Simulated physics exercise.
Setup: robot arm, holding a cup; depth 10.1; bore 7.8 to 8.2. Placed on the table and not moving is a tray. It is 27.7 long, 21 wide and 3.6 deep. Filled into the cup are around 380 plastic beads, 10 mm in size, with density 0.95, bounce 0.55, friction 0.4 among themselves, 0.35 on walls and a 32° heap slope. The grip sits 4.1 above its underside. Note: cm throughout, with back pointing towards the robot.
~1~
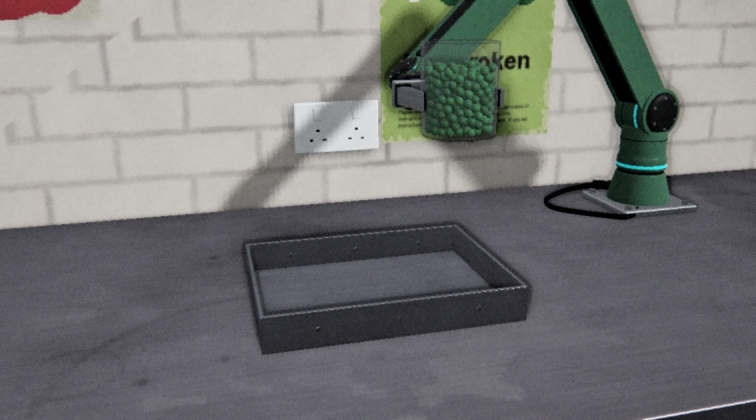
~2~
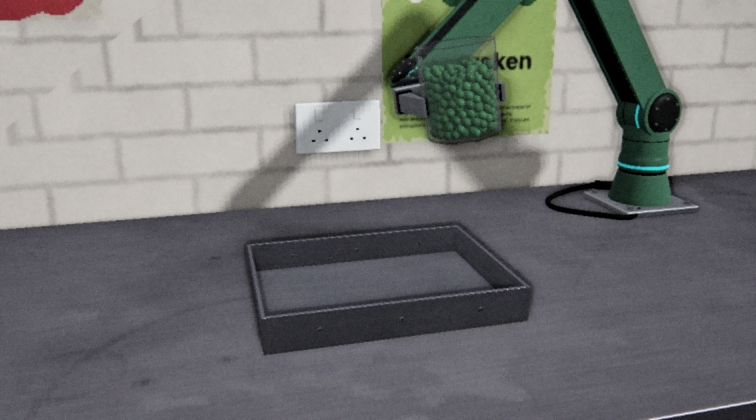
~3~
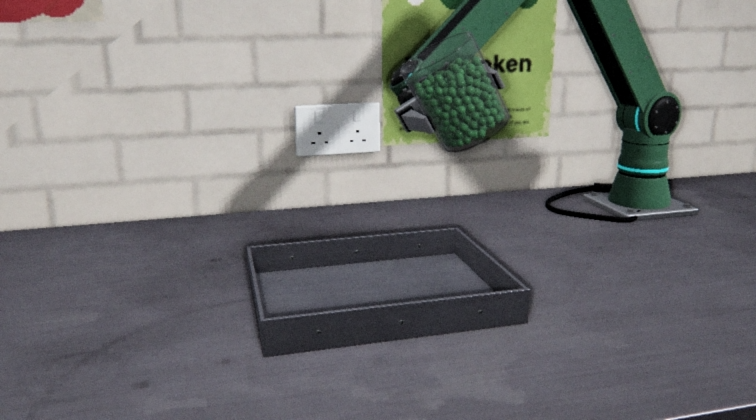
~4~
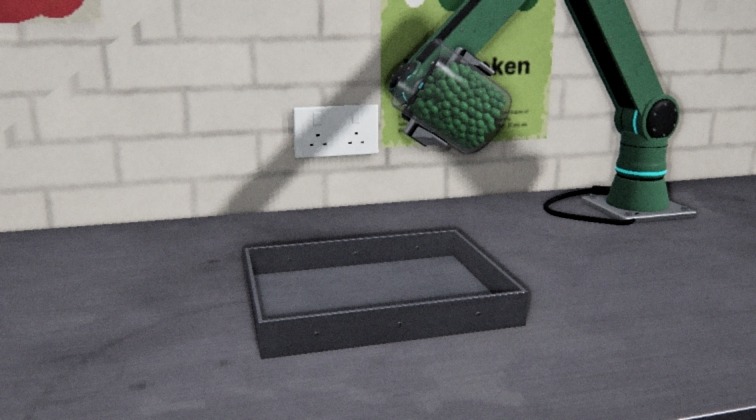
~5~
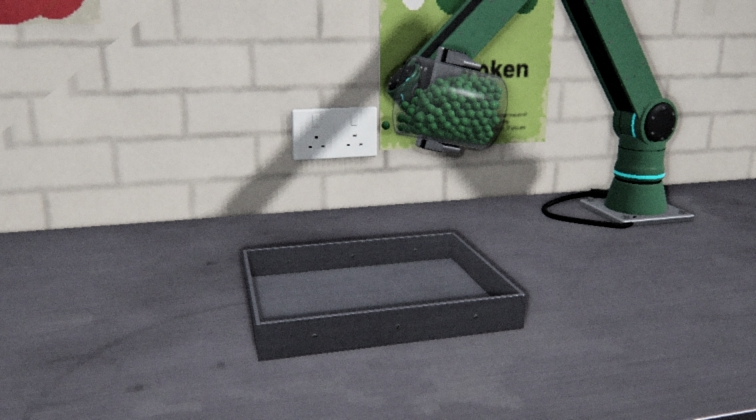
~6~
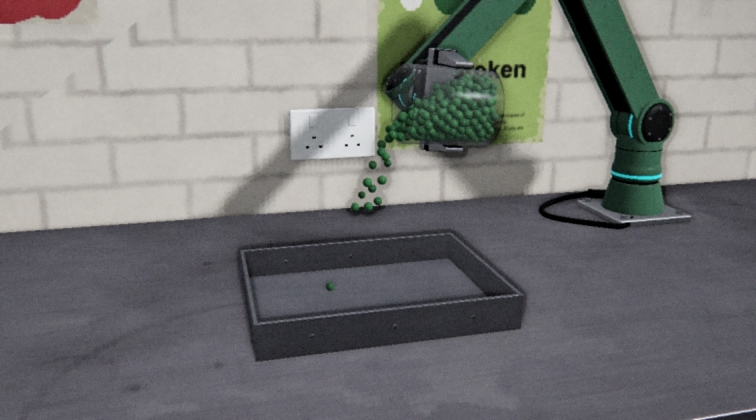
A green robot arm at the right holds a clear cup packed with green beads and tips it steadily over to the left until beads stream from its mouth, one of them showing inside the tray. Seen from the front and slightly above, the dark grey tabletop meets a whitish brick wall with a white double socket and green poster. The empty, dark rectangular tray stays put while the view shifts very slightly.
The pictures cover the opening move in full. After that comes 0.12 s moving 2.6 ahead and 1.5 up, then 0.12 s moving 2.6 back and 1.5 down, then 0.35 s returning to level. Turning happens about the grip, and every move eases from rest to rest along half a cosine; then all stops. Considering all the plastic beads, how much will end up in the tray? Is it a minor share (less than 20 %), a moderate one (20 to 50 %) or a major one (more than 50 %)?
A moderate share.
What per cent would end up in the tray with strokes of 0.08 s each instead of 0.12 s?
Estimate for that case: 70 %.
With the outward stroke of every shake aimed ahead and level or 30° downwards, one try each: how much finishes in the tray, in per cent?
Estimates, in order: 40 % then 30 %.
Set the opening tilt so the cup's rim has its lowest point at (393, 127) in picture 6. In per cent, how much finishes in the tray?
Estimate: About 20 per cent.
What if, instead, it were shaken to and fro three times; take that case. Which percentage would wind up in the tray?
That share would be near 75 percent.
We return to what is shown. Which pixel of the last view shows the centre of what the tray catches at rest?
Near pixel (312, 300).
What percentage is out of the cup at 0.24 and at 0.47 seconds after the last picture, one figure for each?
Taking the two times in order, I'd say 25 and then 40 per cent.
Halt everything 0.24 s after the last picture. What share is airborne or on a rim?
Around 18 per cent of the load.
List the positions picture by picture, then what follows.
Cup middle at (459, 90), level; upper third of the load around (459, 78), from x 430 to 490, top at y 65; 382 in the cup, in the first picture.
Cup middle at (460, 91), tilted 8° forward; upper third of the load around (461, 78), from x 425 to 495, top at y 60, in the second picture.
Cup middle at (457, 94), tilted 29° forward; upper third of the load around (461, 82), from x 420 to 500, top at y 60, in the third picture.
Cup middle at (453, 99), tilted 56° forward; upper third of the load around (458, 86), from x 415 to 500, top at y 65, in the fourth picture.
Cup middle at (450, 105), tilted 77° forward; upper third of the load around (460, 93), from x 385 to 500, top at y 80, in the fifth picture.
Cup middle at (447, 106), tilted 85° forward; upper third of the load around (464, 96), from x 330 to 495, top at y 80; 368 in the cup, 1 in the tray, 13 in flight or on a rim, in the sixth picture.
Then, 0.24 s after the last picture, tilted 85° forward, highest piece 24 above the table; 292 in the cup, 23 in the tray, 67 in flight or on a rim.
Then, 0.47 s after the last picture, tilted 22° forward, highest piece 28 above the table; 221 in the cup, 150 in the tray, 11 in flight or on a rim.
Then, 0.79 s after the last picture, level, highest piece 25 above the table; 219 in the cup, 161 in the tray, 2 on the table or floor.
Then, 1.84 s after the last picture, level, highest piece 25 above the table; 219 in the cup, 161 in the tray, 2 on the table or floor.
Final count, 219 in the cup, 161 in the tray, 2 on the table or floor. That is 42 % in the tray.
